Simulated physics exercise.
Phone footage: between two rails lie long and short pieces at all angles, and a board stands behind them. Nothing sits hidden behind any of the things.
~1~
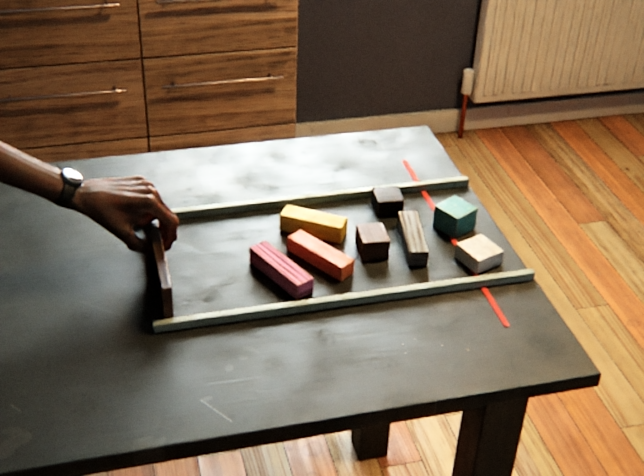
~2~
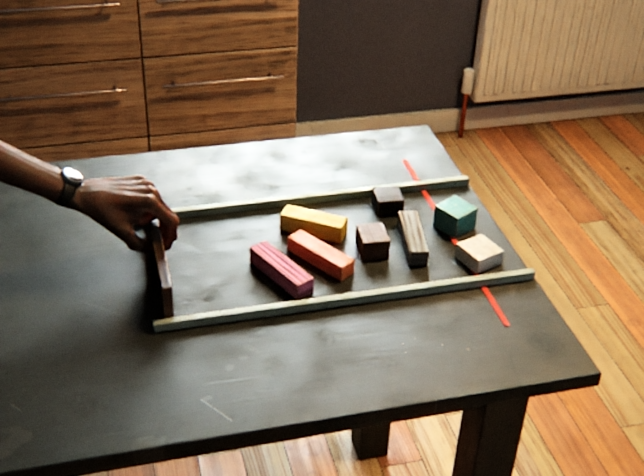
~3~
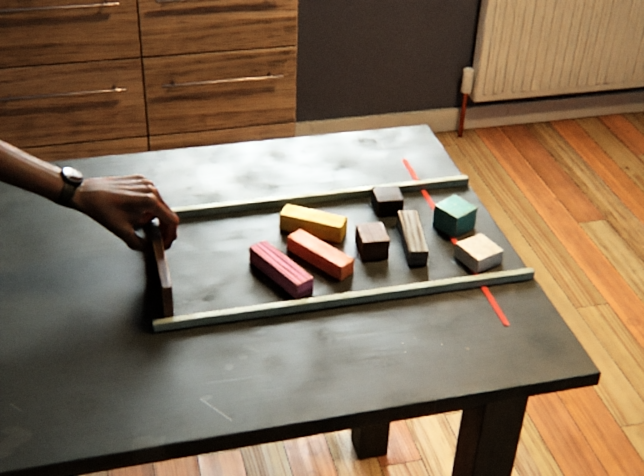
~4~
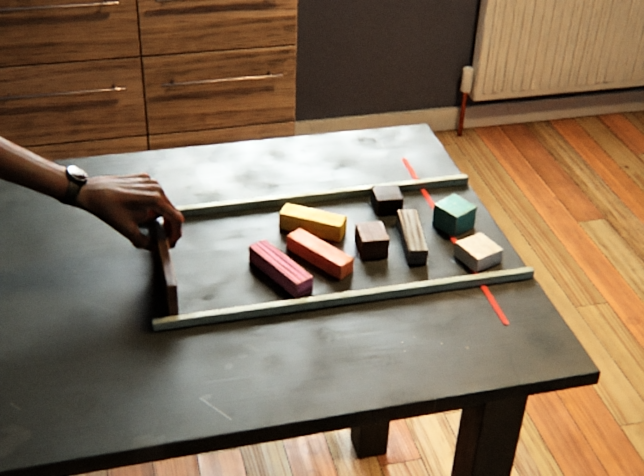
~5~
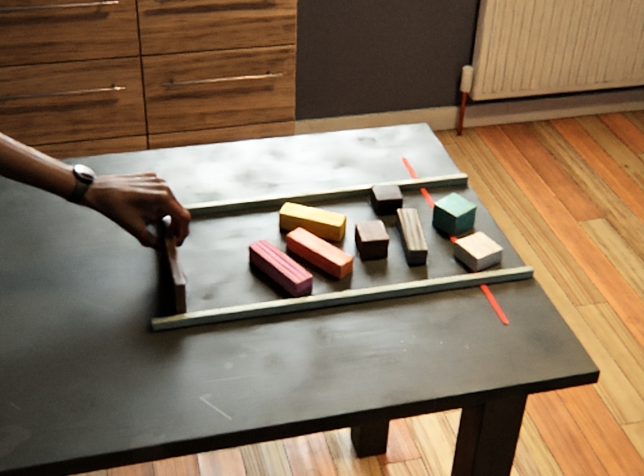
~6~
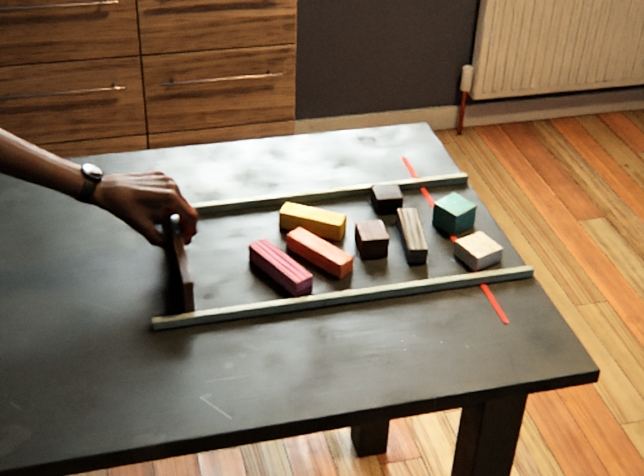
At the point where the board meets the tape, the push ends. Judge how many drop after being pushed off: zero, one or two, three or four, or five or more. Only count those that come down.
Three or four drop.
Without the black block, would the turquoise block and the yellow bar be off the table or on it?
As for the turquoise block, it topples off; as for the yellow bar, it is left in place.
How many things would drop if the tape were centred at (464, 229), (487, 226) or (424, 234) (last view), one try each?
4, 7, 2.
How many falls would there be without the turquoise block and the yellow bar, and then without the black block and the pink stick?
Try 1: 2; try 2: 3.
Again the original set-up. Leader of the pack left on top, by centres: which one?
That would be the brown block.
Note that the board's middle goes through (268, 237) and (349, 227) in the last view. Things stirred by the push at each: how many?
Counts: 1, 5.
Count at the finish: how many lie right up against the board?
The answer is 2.
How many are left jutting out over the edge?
That'd be 2.
Soon after, none off yet; white block at rest near (478, 251); turquoise block at rest near (454, 214); grey stick at rest near (412, 235).
After that, none off yet; white block moving near (487, 251); turquoise block displaced a little near (466, 214); grey stick displaced a little near (445, 232).
In the end, the number that fall off is three or four; gone, grey stick, turquoise block and white block.
